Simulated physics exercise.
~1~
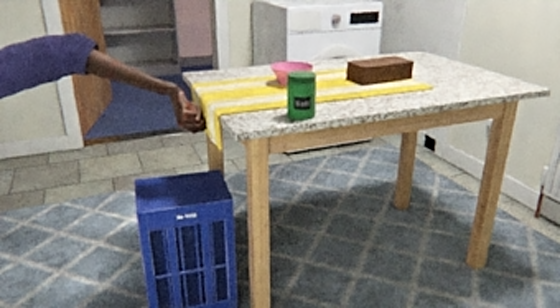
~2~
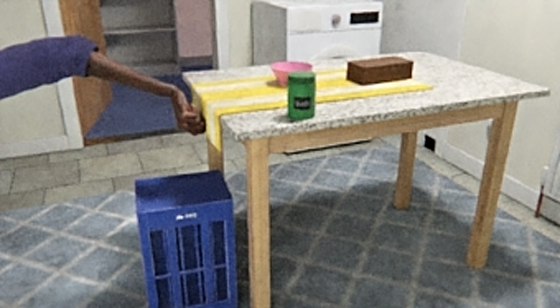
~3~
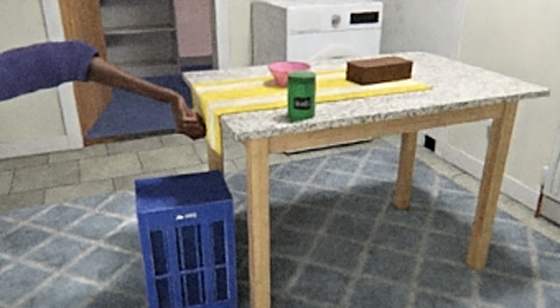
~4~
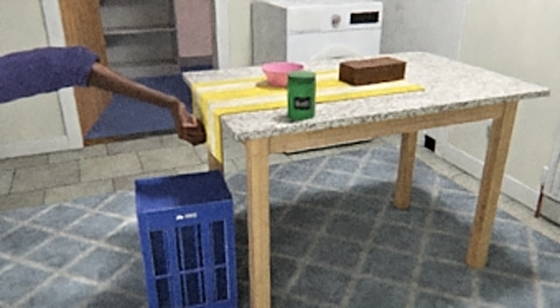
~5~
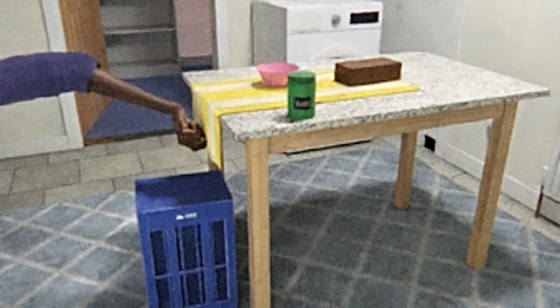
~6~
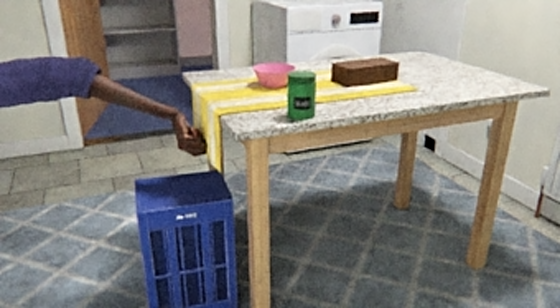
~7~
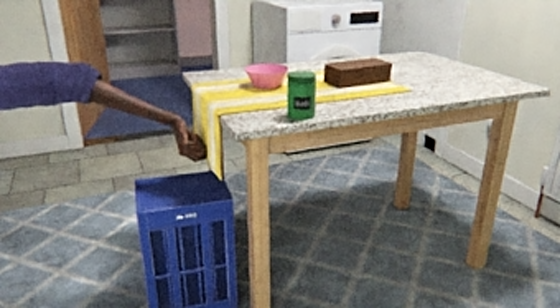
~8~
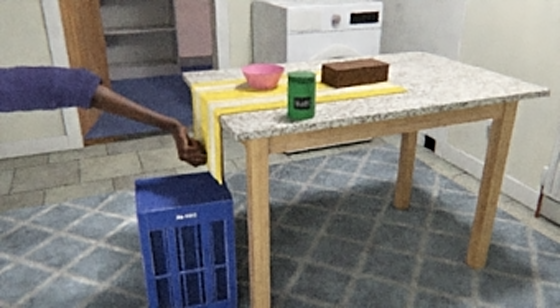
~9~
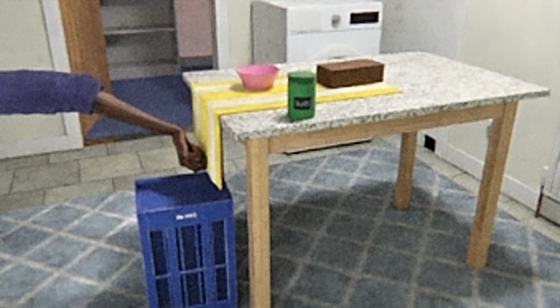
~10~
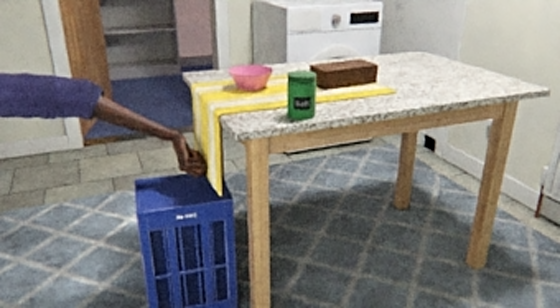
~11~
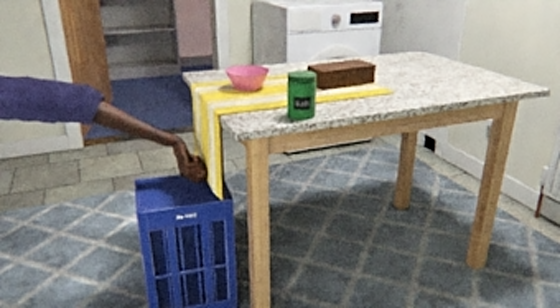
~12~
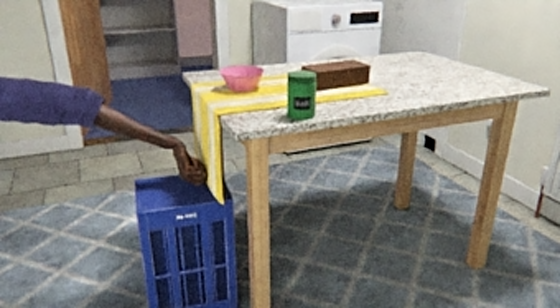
A yellow hand towel with pale stripes hangs over the left end of a speckled table, its hem held by a hand in a purple sleeve. The still view looks across a room with a patterned blue-grey floor, a white appliance behind and a blue crate below the towel. On the table are a pink bowl, a brown brick and a green jar nearer the front. The hand gradually lowers the hem, drawing the towel, bowl and brick leftward while the jar stays put. Finally the hem reaches the crate, still held, with all three objects on the table.
